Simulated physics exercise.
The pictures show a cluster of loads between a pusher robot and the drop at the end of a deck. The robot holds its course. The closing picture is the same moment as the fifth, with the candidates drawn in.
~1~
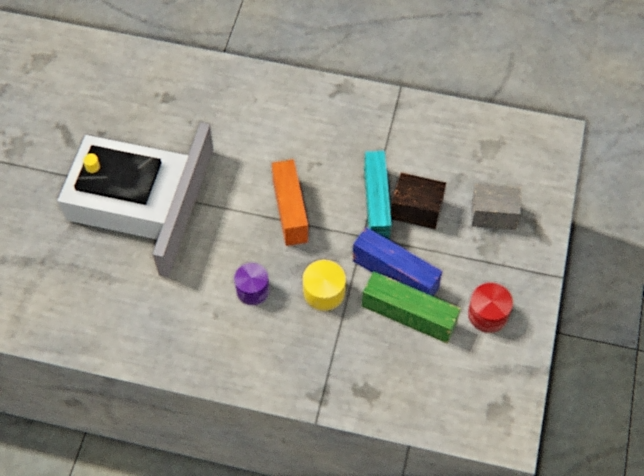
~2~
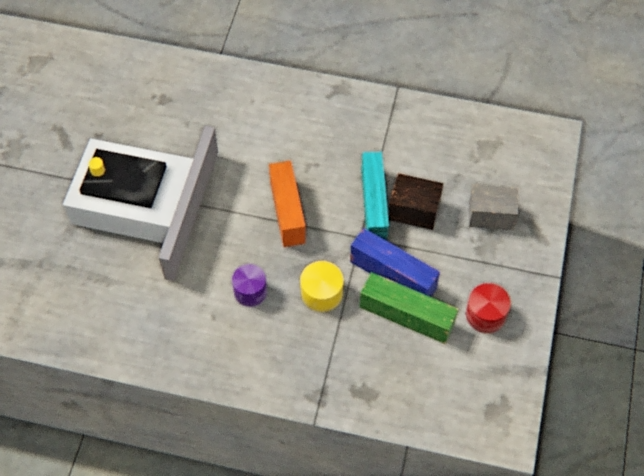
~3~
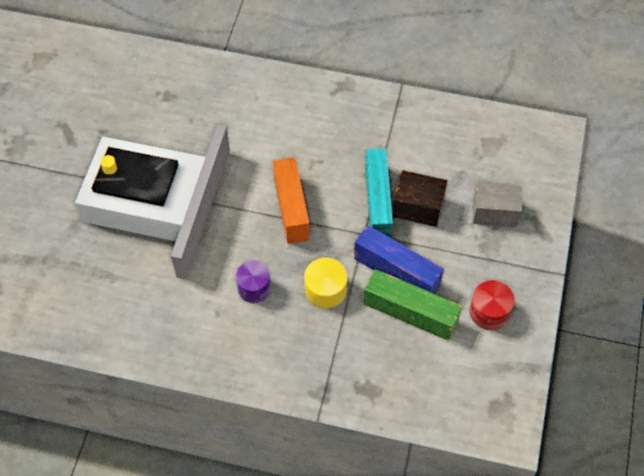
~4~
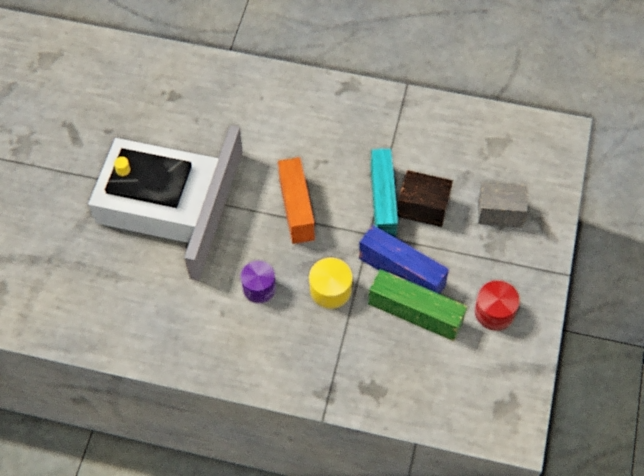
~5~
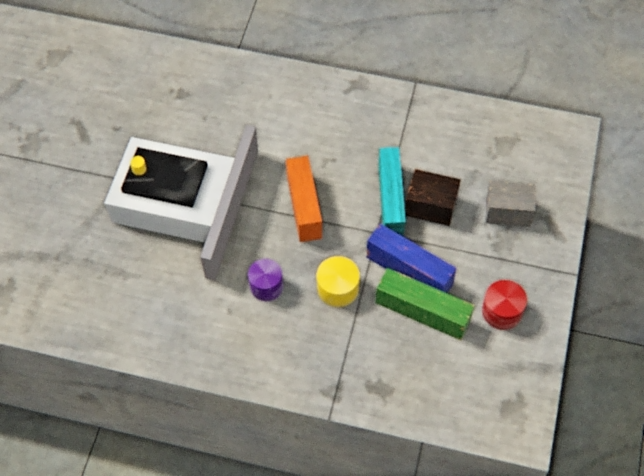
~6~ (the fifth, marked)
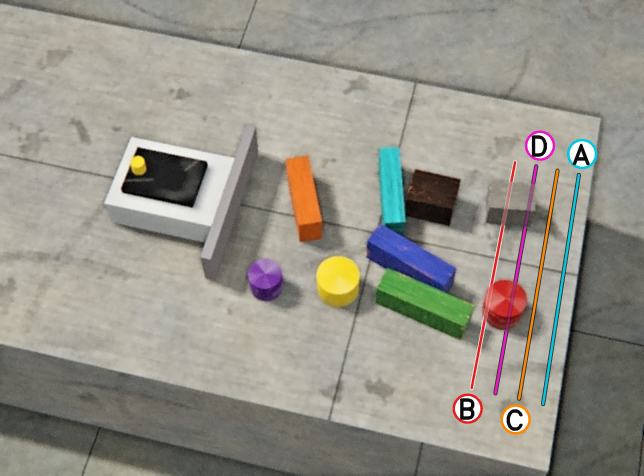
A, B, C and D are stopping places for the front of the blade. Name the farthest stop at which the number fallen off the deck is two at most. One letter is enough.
As far as mark B.
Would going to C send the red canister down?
Yes.
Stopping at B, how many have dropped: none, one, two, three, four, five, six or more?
In all, two.
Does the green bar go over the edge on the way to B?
No.
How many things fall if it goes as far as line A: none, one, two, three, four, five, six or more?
In all, six or more.
On the marked copy, A at (562, 283); B at (495, 268); C at (539, 278); D at (517, 273).
With B. Early on, robot (262, 197); purple canister (325, 298); yellow canister (358, 283).
Further on, robot (357, 216); red canister (539, 322); grey crate (545, 212).
At the end, robot (433, 232); grey crate over the edge; red canister over the edge; two fallen.
As for the rest, A drops eight; C drops five; D drops five.
